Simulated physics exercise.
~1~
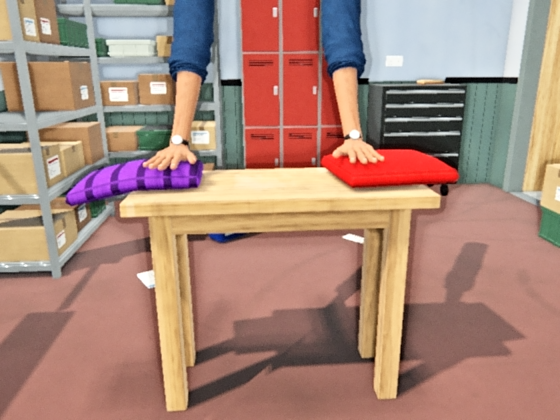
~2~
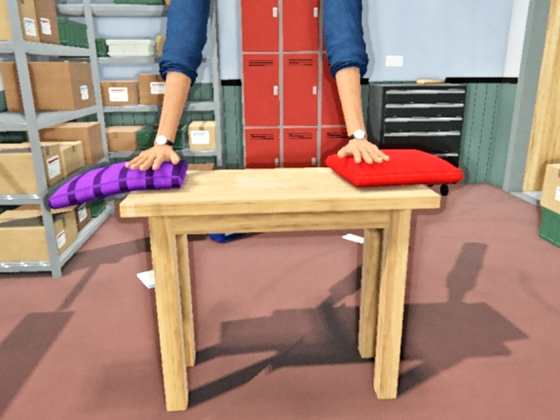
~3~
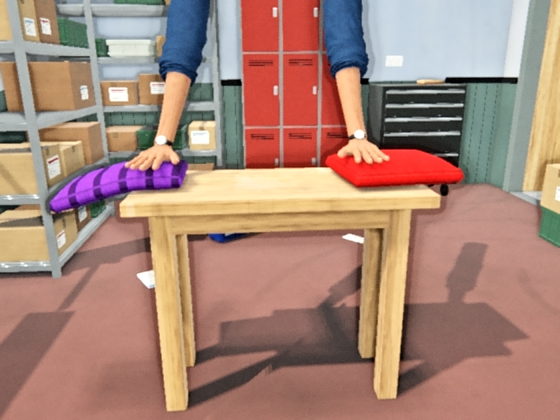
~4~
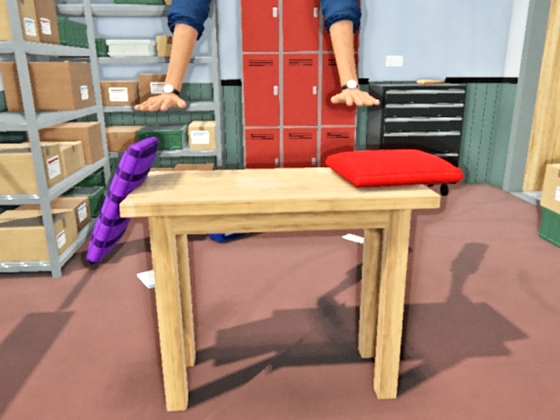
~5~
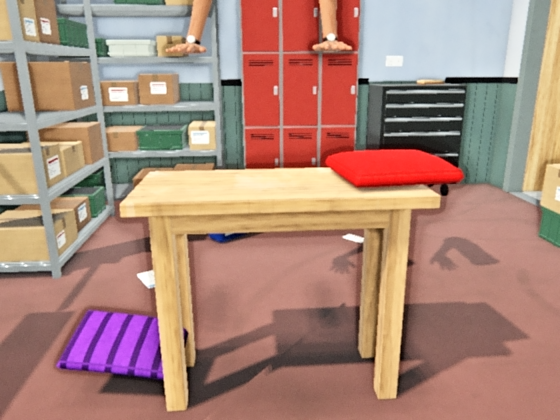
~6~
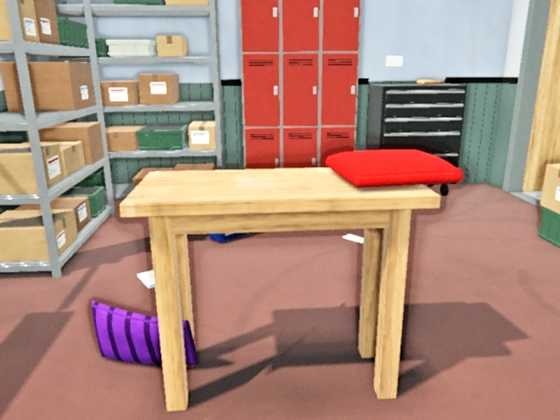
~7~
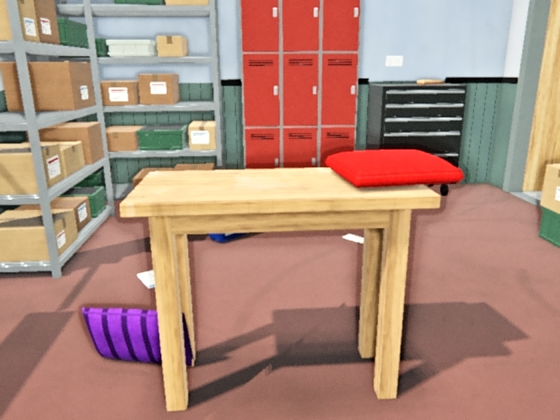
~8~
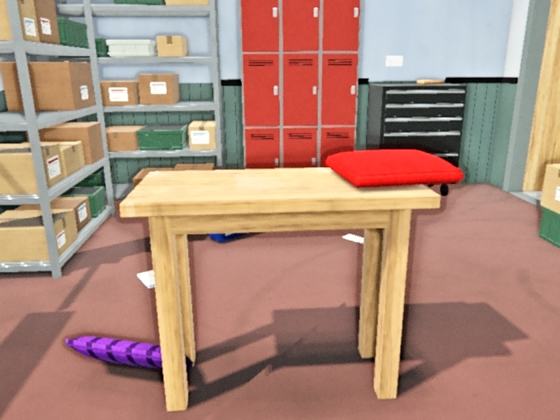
Two hands slid a purple striped pillow left and held a red cushion near the right end of a wooden table, then lifted away. The pillow tipped off and dropped to the floor, settling by the table leg, while the cushion stayed on top.
